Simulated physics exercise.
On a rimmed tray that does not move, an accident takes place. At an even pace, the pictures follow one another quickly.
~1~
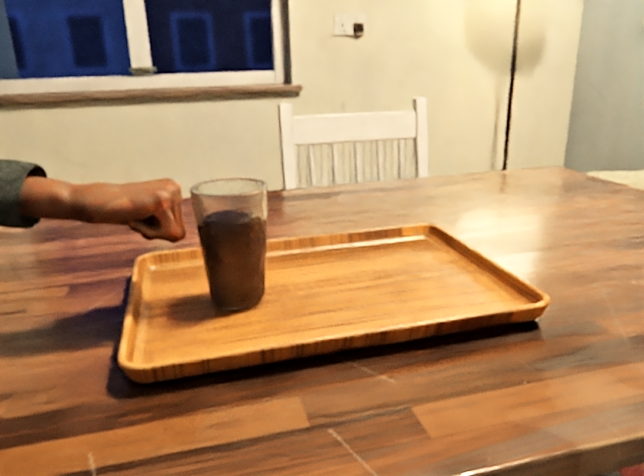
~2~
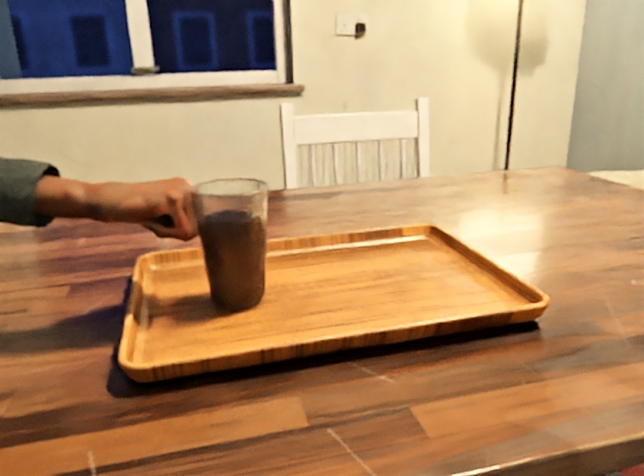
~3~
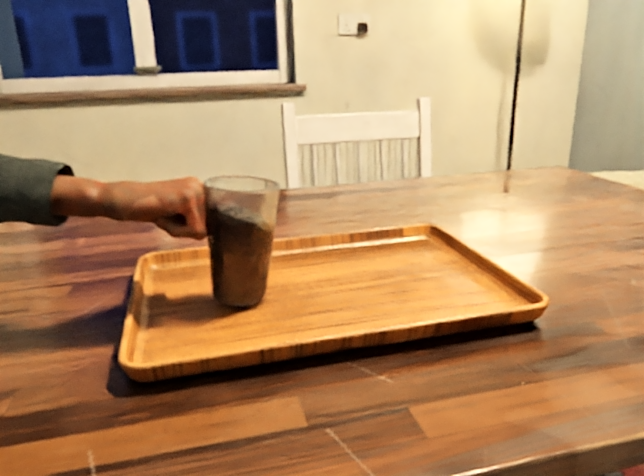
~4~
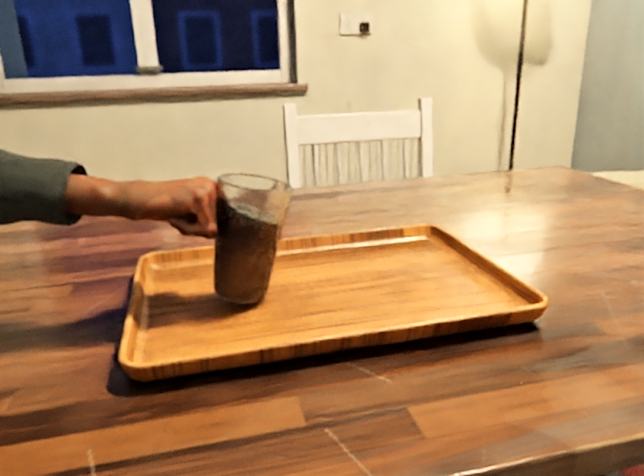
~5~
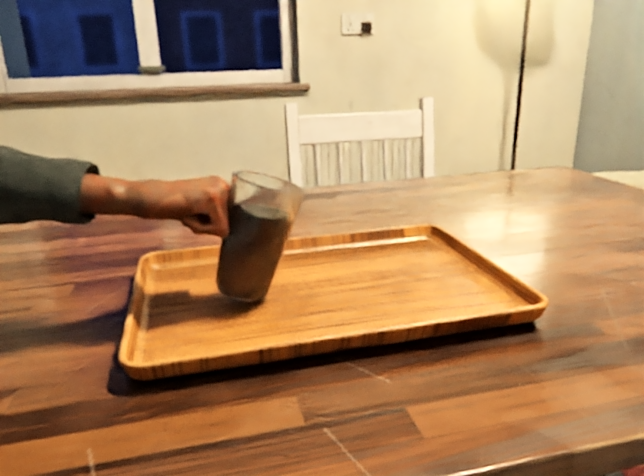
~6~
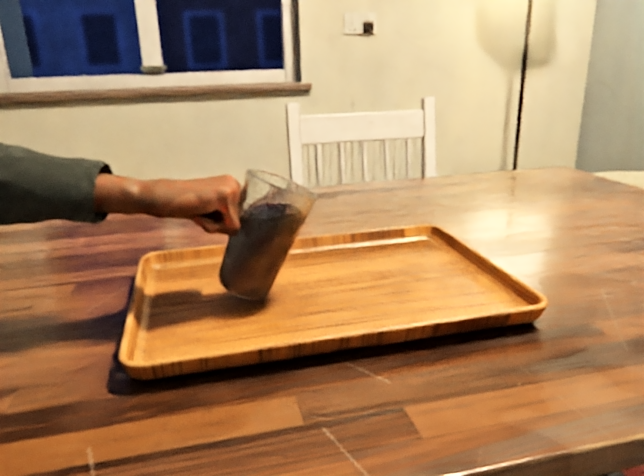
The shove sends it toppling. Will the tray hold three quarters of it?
Remaining: Under three quarters.
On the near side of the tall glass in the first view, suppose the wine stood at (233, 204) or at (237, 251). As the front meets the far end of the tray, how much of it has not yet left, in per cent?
Roughly 55 per cent, then roughly 65 per cent.
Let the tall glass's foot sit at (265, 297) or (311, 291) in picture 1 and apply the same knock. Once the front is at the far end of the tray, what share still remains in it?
70 and 80 per cent, approximately, in that order.
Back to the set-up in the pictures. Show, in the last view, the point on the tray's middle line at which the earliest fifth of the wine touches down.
I'd point to somewhere close to pixel (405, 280).
A moment on, the tall glass is falling and 100 per cent is in the glass, 0 on the tray and 0 above or beyond its rim.
Next, the tall glass lies on its side and 81 per cent is in the glass, 6 on the tray and 13 above or beyond its rim.
Then the tall glass lies on its side and 47 per cent is in the glass, 39 on the tray and 15 above or beyond its rim.
Later the tall glass lies on its side and 24 per cent is in the glass, 40 on the tray and 36 above or beyond its rim.
In the end 64 per cent is held by tray and glass, 36 is off the tray.
